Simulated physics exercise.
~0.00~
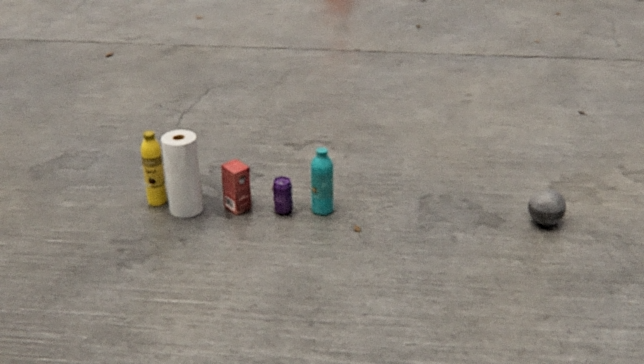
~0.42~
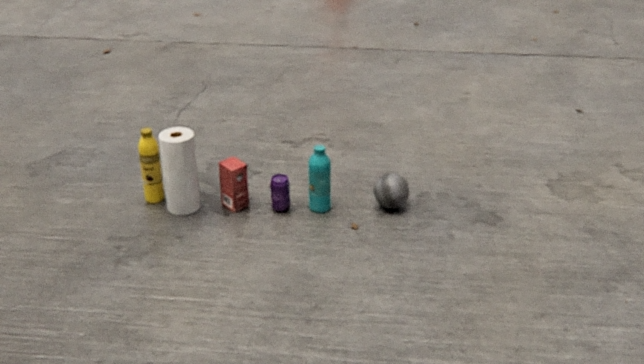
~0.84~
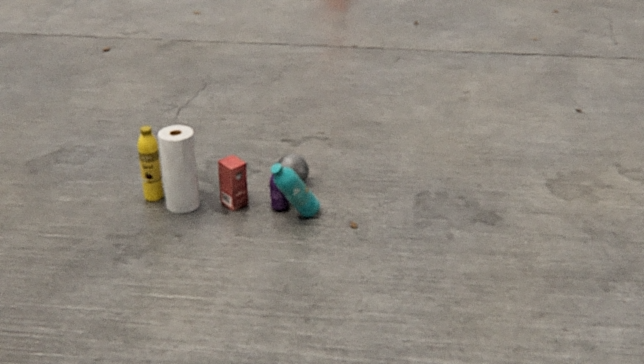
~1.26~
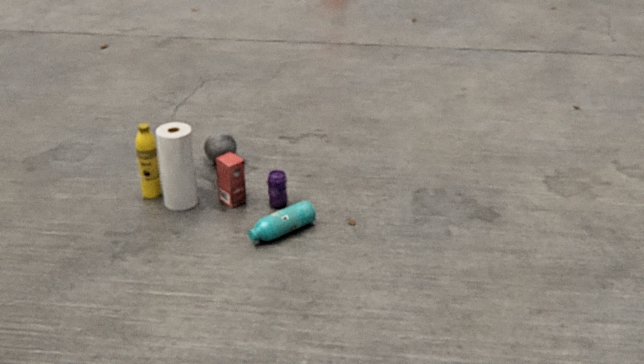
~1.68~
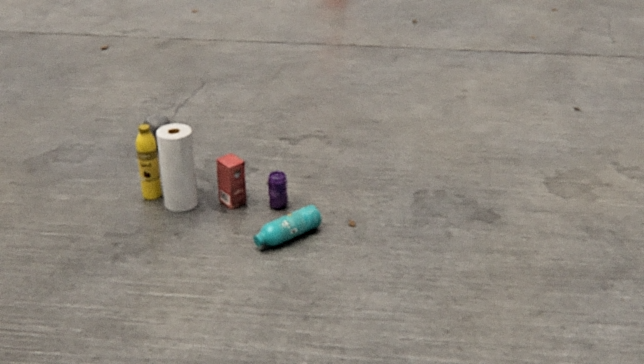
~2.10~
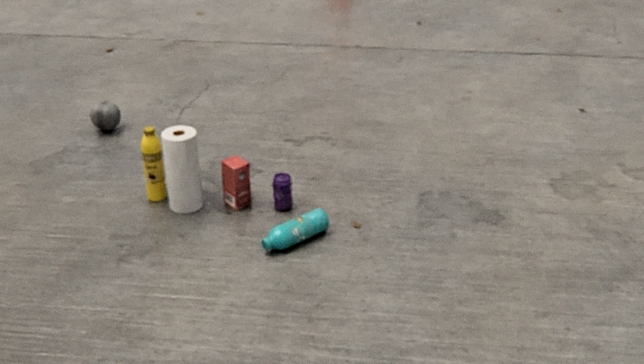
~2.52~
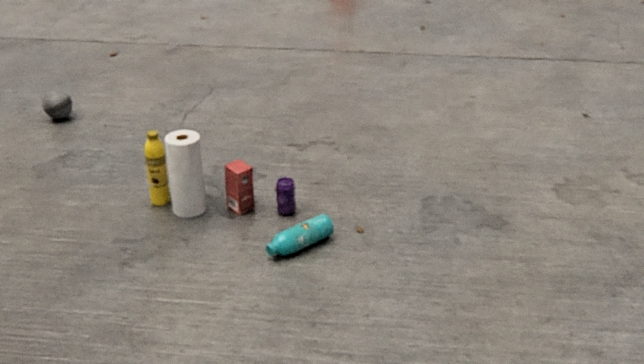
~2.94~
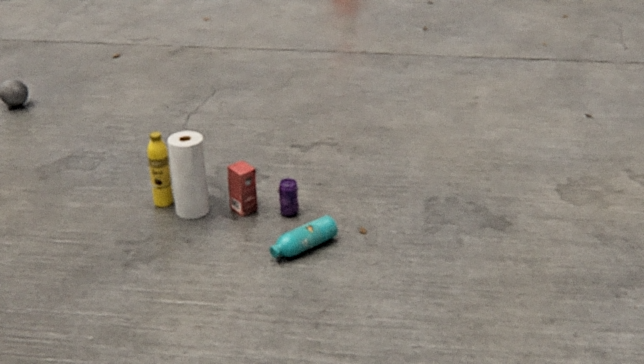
A grey ball rolls left across a concrete floor and knocks over a turquoise bottle, then passes behind a purple can, red carton, white roll and yellow bottle, which stay upright; it ends at the far left, with the turquoise bottle lying on its side.
